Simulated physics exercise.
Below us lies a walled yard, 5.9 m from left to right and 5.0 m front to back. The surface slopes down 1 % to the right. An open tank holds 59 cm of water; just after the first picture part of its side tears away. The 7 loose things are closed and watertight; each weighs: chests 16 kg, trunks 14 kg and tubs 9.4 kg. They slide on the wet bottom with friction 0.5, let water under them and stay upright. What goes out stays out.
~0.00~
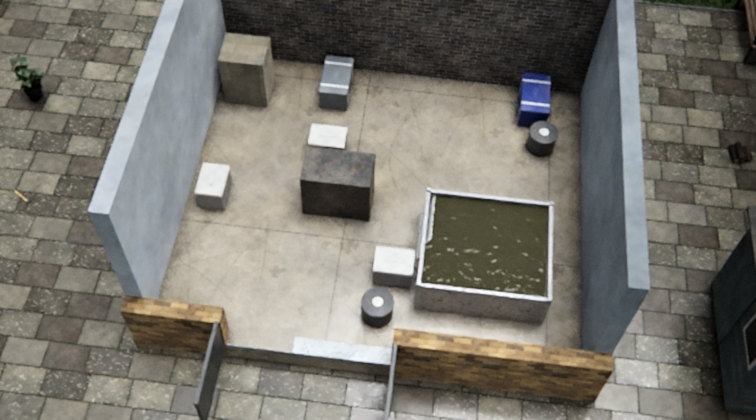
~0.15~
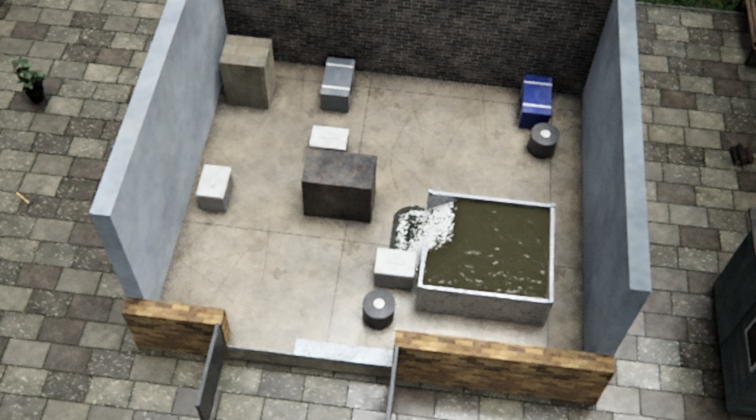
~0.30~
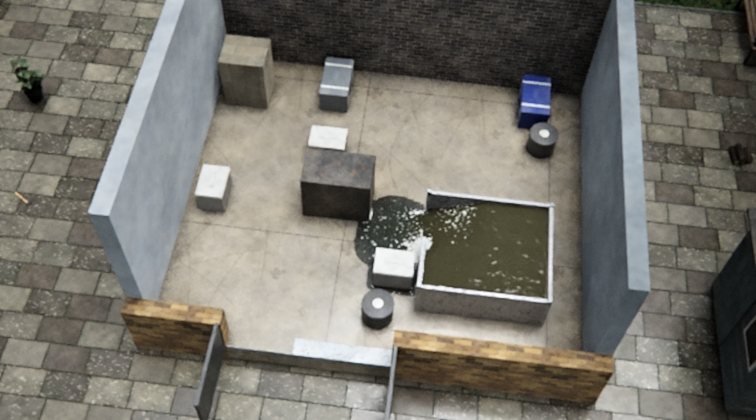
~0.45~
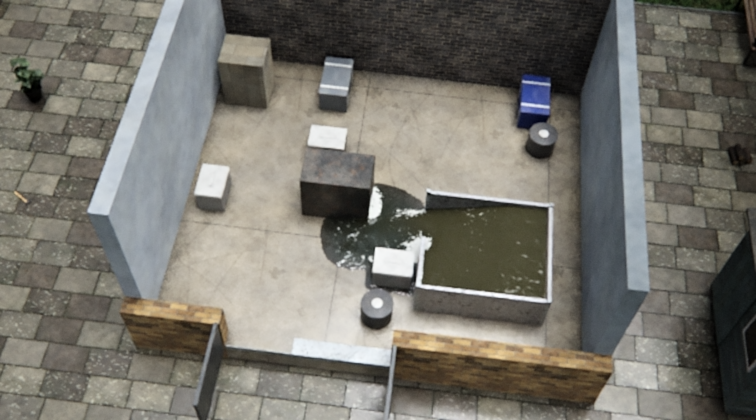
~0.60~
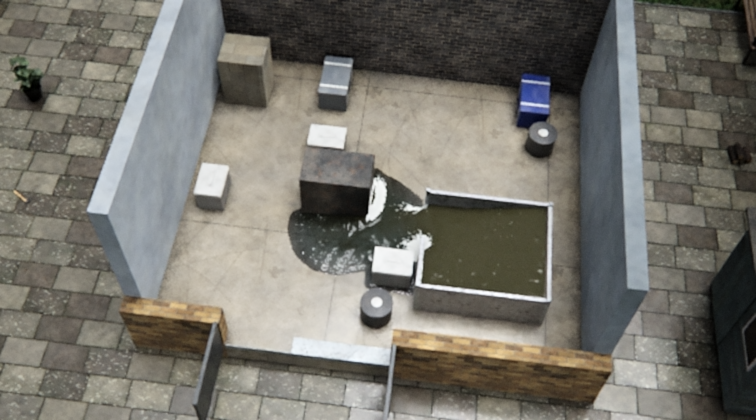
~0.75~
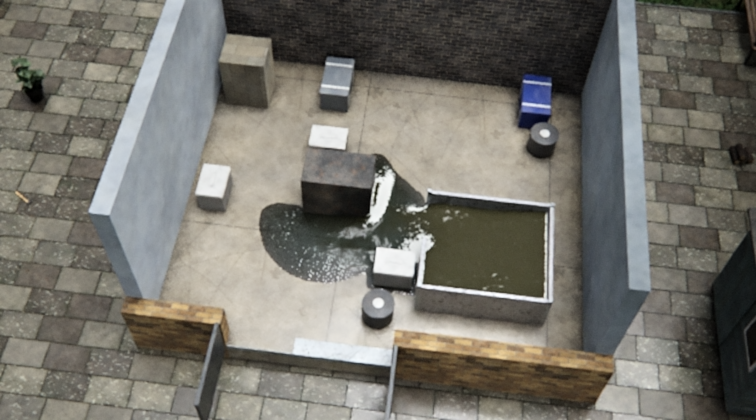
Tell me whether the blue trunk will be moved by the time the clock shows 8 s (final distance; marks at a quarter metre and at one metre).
The blue trunk is nudged along.
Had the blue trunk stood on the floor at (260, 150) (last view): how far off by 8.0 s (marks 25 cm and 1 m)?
It moves a short way.
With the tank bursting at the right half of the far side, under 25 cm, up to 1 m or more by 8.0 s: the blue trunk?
In that case the blue trunk travels far.
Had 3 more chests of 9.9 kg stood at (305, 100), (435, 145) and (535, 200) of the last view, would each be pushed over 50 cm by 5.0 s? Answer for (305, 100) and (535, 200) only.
In turn: Under, less.
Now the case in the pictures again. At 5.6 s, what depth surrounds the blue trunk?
Roughly 7 cm.
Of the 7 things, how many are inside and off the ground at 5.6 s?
2 of them.
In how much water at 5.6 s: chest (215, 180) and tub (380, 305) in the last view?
About 6 and 1 cm.
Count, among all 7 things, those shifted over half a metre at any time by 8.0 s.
3 of them.
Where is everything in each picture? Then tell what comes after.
In the first frame, the blue trunk at (536, 93) rests on the ground; 2.5 m2 under water; 0 of 7 have shifted.
In the second frame, the blue trunk at (537, 94), on the bottom; water covers 2.9 m2; 0 of 7 have shifted.
In the third frame, the blue trunk at (536, 94), on the bottom; water covers 3.5 m2; 0 of 7 have shifted.
In the fourth frame, the blue trunk at (536, 94), on the bottom; water covers 4.1 m2; 0 of 7 have shifted.
In the fifth frame, the blue trunk at (535, 94) rests on the ground; 4.7 m2 under water; 0 of 7 have shifted.
In the sixth frame, the blue trunk at (537, 94) rests on the ground; water covers 5.4 m2; 0 of 7 have shifted.
After 1.6 s the blue trunk is near (537, 94), 0.0 m from its start, aground; 0 of 7 are out; 0 afloat.
After 3.6 s the blue trunk is near (553, 101), 0.3 m from its start, aground; 0 of 7 are out; 0 afloat.
After 5.6 s the blue trunk is near (565, 106), 0.5 m from its start, afloat; 0 of 7 are out; 2 afloat.
After 8.0 s the blue trunk is near (565, 107), 0.5 m from its start, afloat; 0 of 7 are out; 2 afloat.
